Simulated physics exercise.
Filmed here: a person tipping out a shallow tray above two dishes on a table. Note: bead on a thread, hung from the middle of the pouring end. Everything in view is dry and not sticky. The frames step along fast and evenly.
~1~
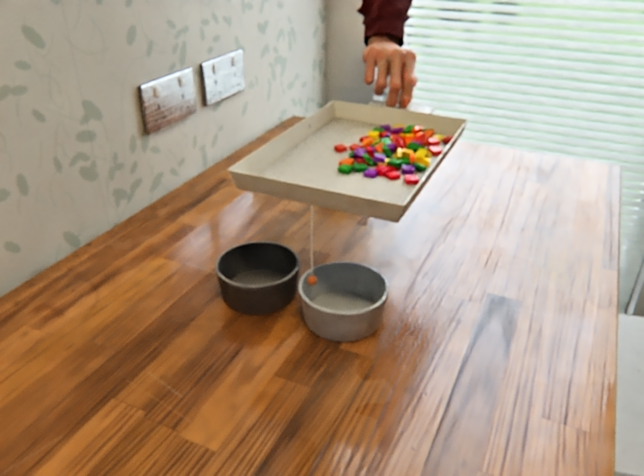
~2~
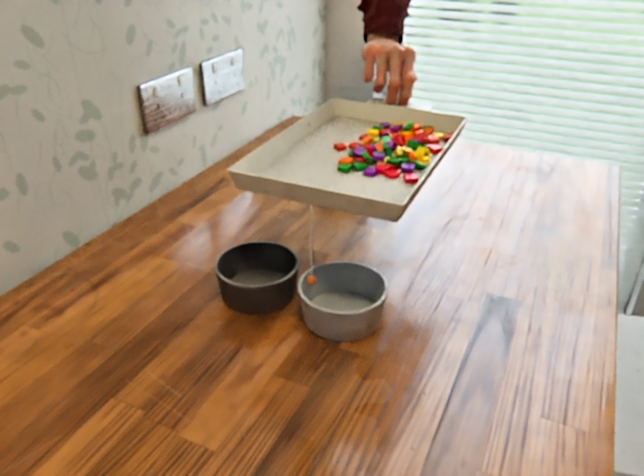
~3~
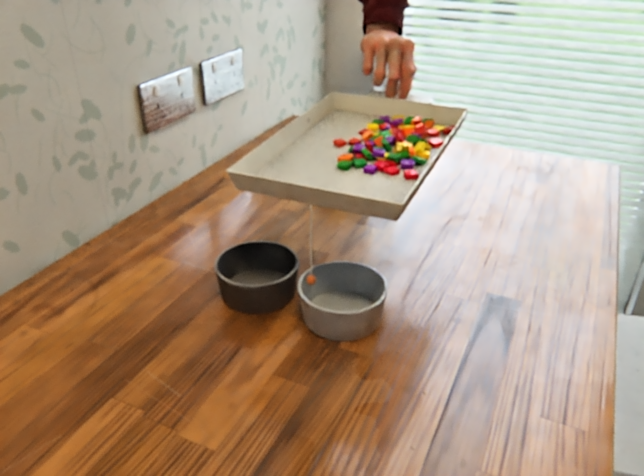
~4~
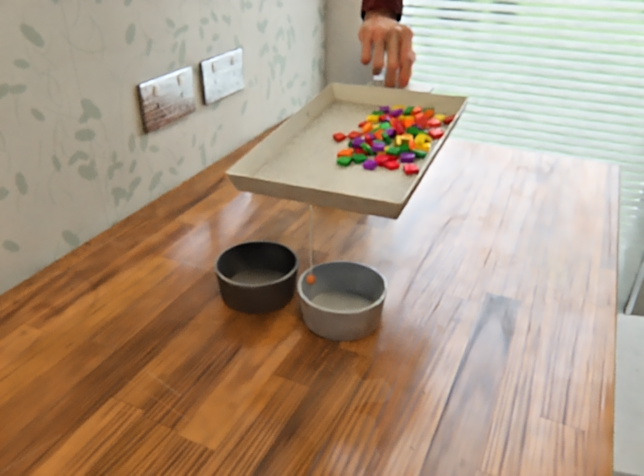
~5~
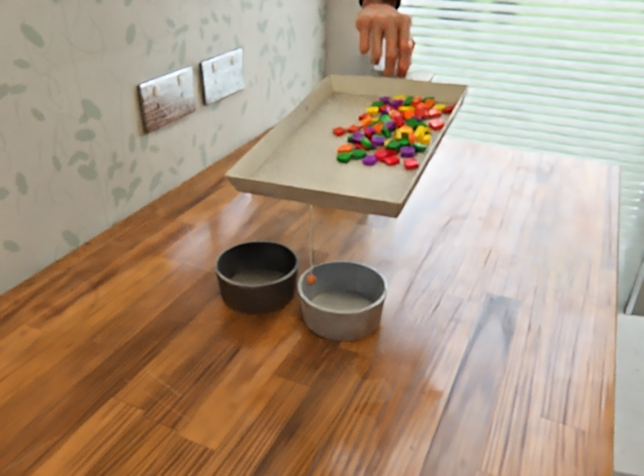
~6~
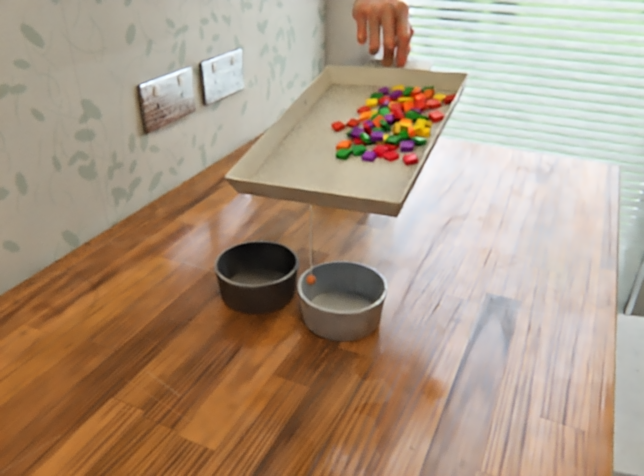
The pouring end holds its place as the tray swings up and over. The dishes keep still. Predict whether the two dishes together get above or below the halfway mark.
Below.
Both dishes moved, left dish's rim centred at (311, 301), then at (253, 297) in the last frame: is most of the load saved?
In the first position a minority, in the second a majority.
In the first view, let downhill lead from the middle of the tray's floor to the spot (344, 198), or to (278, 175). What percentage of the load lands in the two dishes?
0 % and 80 %.
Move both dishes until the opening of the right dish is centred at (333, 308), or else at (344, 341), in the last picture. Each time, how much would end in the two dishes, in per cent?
I'd expect some 70 percent, and then some 70 percent.
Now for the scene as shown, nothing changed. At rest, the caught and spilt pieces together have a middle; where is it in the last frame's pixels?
The centre comes to rest near (242, 335).
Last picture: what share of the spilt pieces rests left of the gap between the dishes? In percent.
90 per cent, roughly.
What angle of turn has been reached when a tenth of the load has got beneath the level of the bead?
Approx. reading: About 65°.
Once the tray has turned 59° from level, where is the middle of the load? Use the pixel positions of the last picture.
Somewhere about pixel (282, 186).
Soon after the last picture, tray tipped steeply; most on the tray; a stray few outside both; a small part in the air.
A little later, tray tipped right over; most on the tray; about a quarter outside both; a stray few in the air.
Later still, tray tipped past a quarter turn; a stray few in the right dish; a small part in the left dish; most outside both.
At rest, tray tipped past a quarter turn; a stray few in the right dish; a small part in the left dish; most outside both.
